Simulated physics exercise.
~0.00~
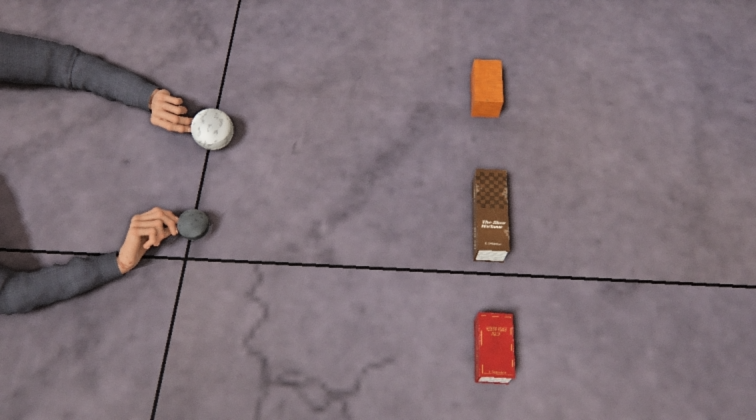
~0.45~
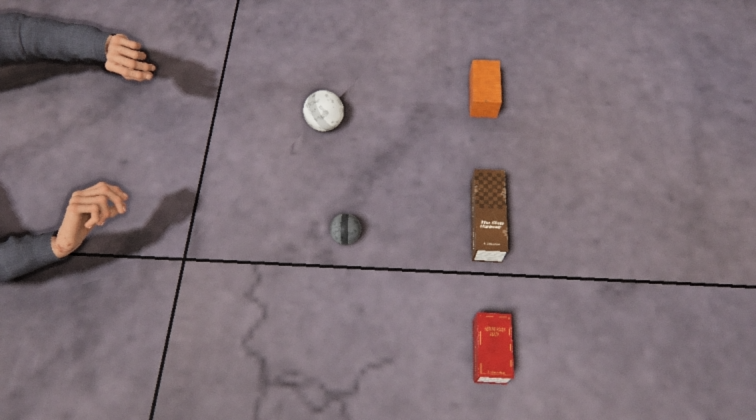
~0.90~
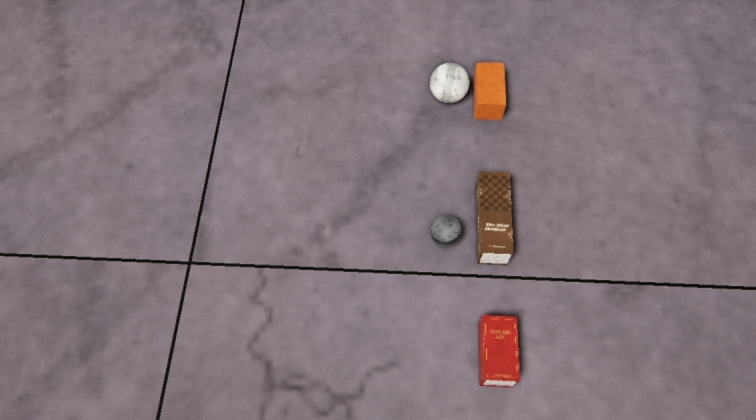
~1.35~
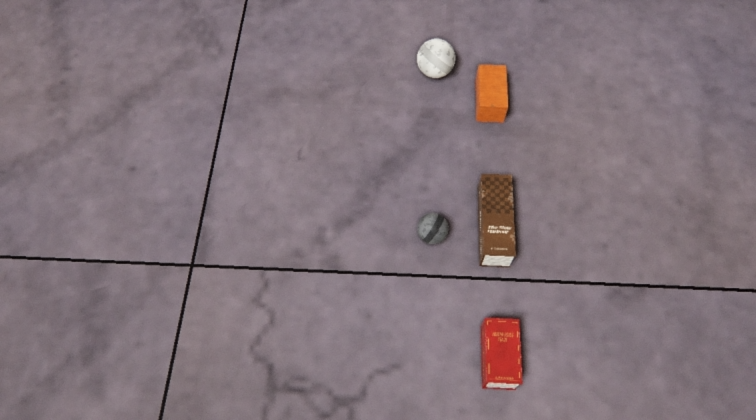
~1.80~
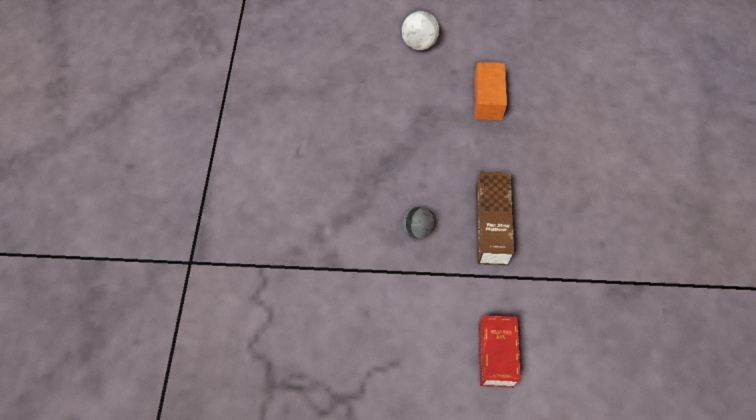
A white ball and a smaller grey ball rolled right from two hands towards an orange block and a brown book, with a red book below, but neither got through, and both bounced back left, the white one drifting up towards the top.
